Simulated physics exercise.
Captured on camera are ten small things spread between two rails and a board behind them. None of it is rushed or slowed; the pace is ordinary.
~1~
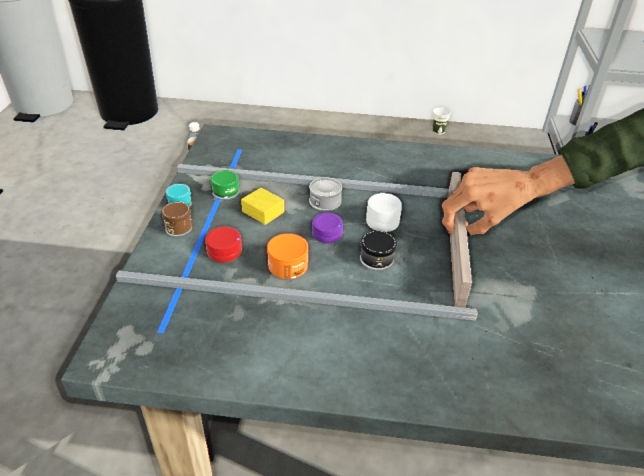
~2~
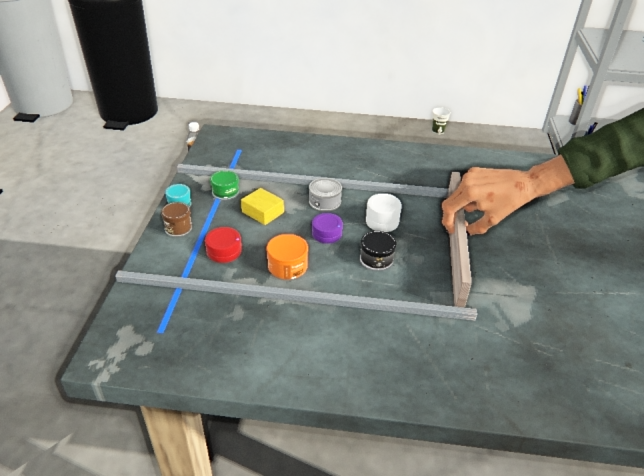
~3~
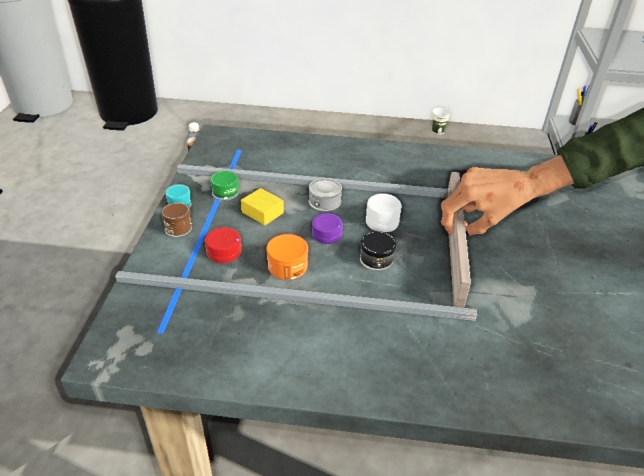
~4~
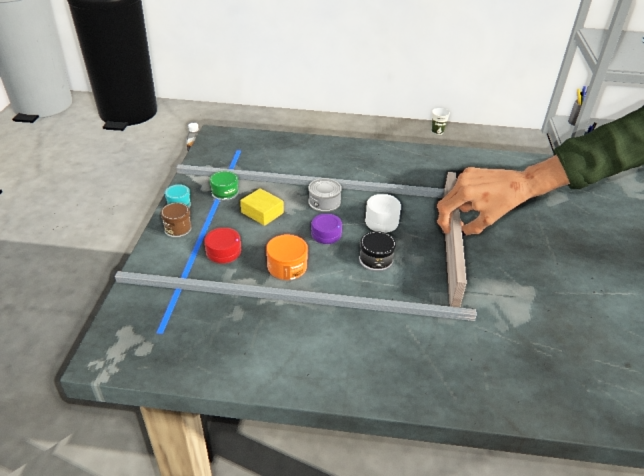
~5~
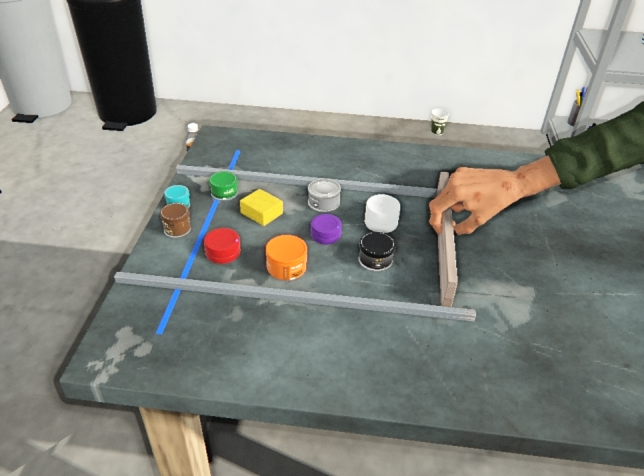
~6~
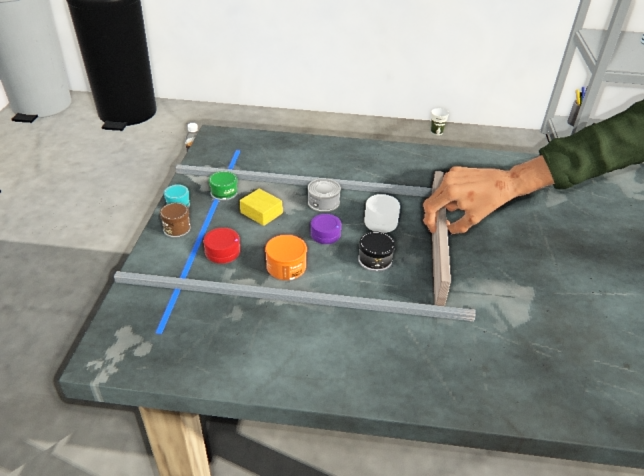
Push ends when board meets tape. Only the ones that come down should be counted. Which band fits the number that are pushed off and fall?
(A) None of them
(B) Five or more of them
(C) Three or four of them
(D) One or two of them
Option D: One or two of them.
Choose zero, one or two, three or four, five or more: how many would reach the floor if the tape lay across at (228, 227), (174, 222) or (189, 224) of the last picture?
Taking the places one by one, it comes to not one; five or more; either three or four.
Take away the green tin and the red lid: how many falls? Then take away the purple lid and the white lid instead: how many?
The counts: 1 and 0.
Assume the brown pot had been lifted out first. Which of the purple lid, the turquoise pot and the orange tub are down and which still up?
Purple lid: Still there; turquoise pot: Over the edge; orange tub: Still there.
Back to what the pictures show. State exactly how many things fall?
Taken together, the number is 1.
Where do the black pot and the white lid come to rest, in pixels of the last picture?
Roughly (180, 235), and the other roughly (198, 195).
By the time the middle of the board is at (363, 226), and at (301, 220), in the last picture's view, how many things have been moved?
The first count is 2, and then it's 6.
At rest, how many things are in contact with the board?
5.
Soon after, none off yet; turquoise pot at rest near (177, 199); brown pot at rest near (176, 220); green tin at rest near (224, 186).
Then, none off yet; turquoise pot at rest near (177, 199); brown pot at rest near (176, 220); green tin at rest near (222, 185).
At rest, the number that fall off is one or two; fallen, turquoise pot.
